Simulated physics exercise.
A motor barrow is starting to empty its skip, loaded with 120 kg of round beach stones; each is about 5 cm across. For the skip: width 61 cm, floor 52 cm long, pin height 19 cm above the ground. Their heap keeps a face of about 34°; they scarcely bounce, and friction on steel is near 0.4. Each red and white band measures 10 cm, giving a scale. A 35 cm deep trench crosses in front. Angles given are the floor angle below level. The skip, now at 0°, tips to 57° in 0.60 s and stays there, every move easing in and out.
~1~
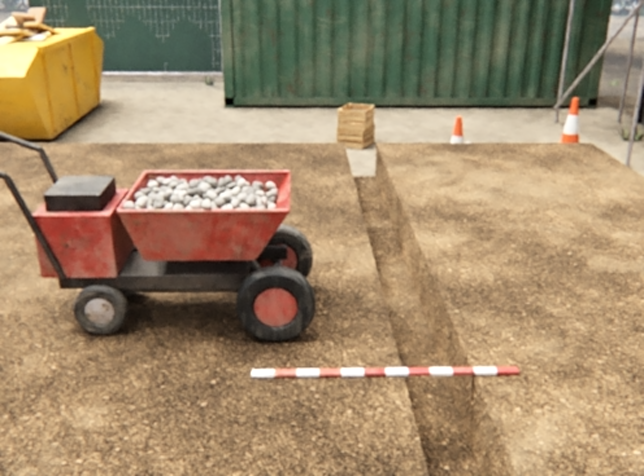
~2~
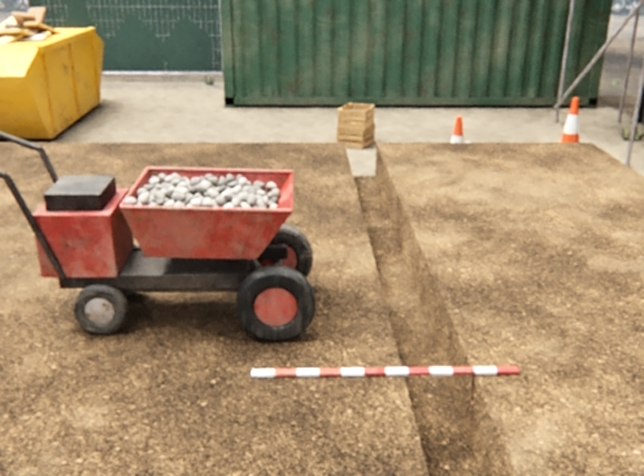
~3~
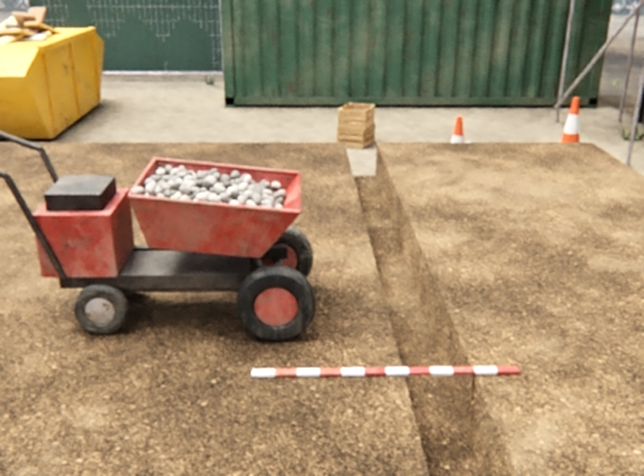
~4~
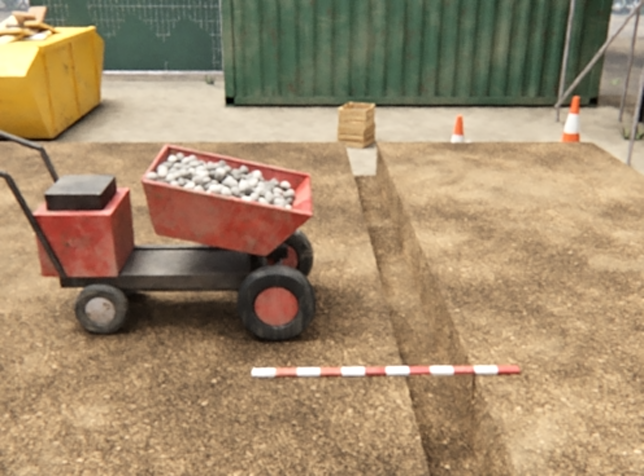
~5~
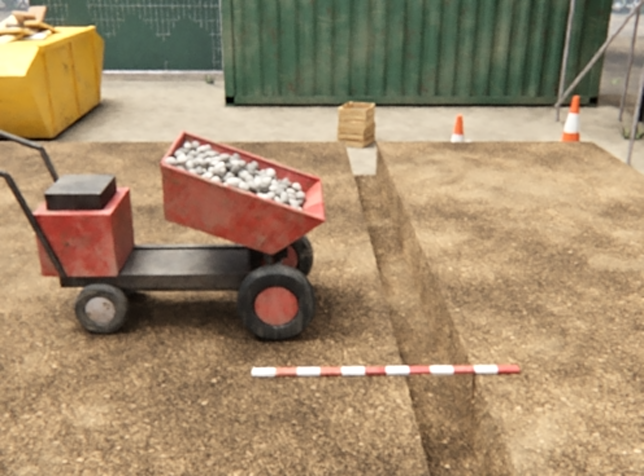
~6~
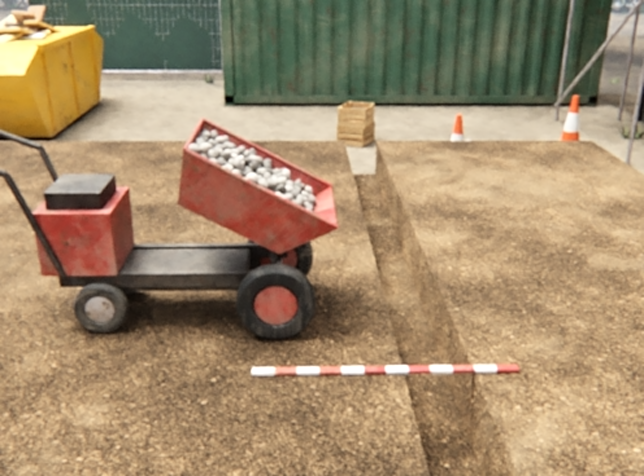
At first, a red motor barrow stands still on brown ground beside a narrow trench, its skip level and full of round, pale stones. The skip then eases forward and tilts, its left end rising steadily while its lip points down to the right, and the stones stay heaped inside.
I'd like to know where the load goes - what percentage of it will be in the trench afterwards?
I would put it at about 49 per cent.
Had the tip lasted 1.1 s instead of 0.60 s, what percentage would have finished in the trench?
Estimate: About 55 %.
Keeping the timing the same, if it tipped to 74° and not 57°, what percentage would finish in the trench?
The trench would hold about 75% of it.
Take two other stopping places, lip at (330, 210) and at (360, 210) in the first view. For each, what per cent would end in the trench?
30 %, then 15 %.
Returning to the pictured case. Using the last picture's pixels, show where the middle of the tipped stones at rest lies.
Roughly (423, 356), I'd say.
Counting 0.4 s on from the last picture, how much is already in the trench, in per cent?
Roughly 10% by that time.
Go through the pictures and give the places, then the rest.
In the first picture, the skip is at 0°, its lip at (288, 211); the top of the load is at (205, 186).
In the second picture, lip at (291, 211), floor tilted 2°, highest stones at (198, 183).
In the third picture, the skip is at 6°, its lip at (300, 213); the top of the load is at (182, 177).
In the fourth picture, the skip is at 12°, its lip at (311, 215); the top of the load is at (180, 164).
In the fifth picture, lip at (325, 220), floor tilted 20°, highest stones at (193, 151).
In the sixth picture, the skip is at 28°, its lip at (337, 227); the top of the load is at (206, 141).
Then, 0.1 s after the last picture the floor is at 48°, 100 % in the skip; the foremost stones are at (344, 227).
Then, 0.4 s after the last picture the floor is at 57°, 86 % in the skip, 5 % short of the trench, 9 % in the trench; the foremost stones are at (421, 283).
Then, 0.7 s after the last picture the floor is at 57°, 45 % in the skip, 5 % short of the trench, 36 % in the trench, 14 % past the trench; the foremost stones are at (530, 302).
Then, 2.7 s after the last picture the floor is at 57°, 32 % in the skip, 4 % short of the trench, 49 % in the trench, 14 % past the trench; the foremost stones are past the picture's edge.
